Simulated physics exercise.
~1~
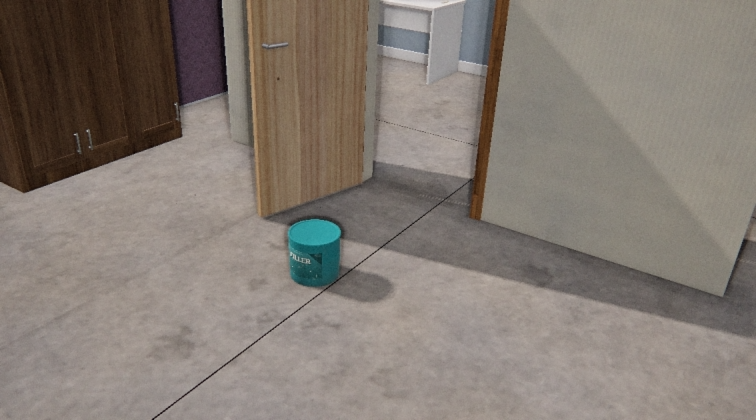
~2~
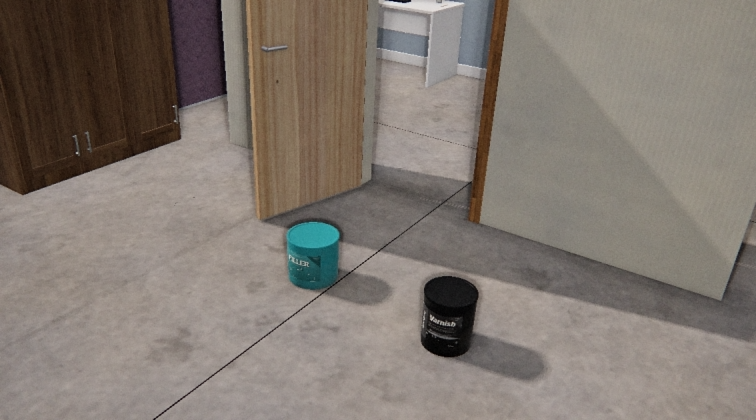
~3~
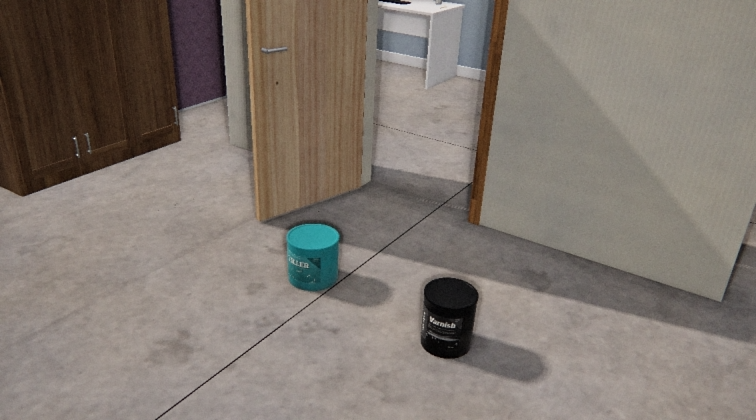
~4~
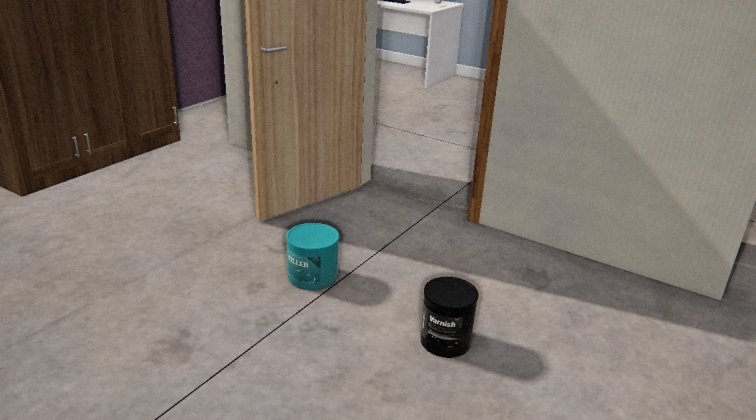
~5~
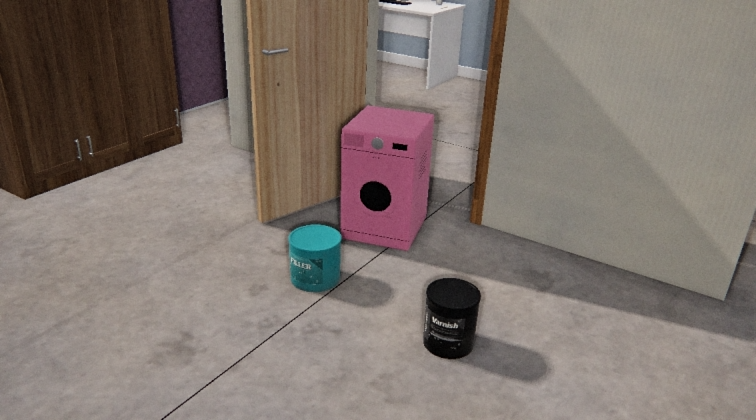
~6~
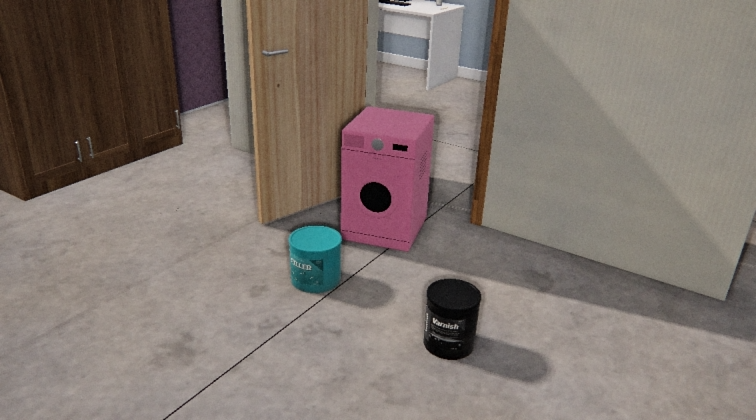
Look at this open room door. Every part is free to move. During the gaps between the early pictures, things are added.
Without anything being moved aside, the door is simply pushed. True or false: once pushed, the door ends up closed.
False.
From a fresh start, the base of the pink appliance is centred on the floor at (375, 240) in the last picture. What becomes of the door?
The door is obstructed after that.
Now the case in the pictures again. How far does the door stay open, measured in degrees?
Open angle: About 65°.
Then, 0.50 s after the last picture, open by 97°.
Then, 0.90 s after the last picture, open by 83°.
Then, 1.20 s after the last picture, open by 71°.
At rest, open by 67°; all 3 in place. Seen from the same camera at the end, pink appliance near (388, 177).
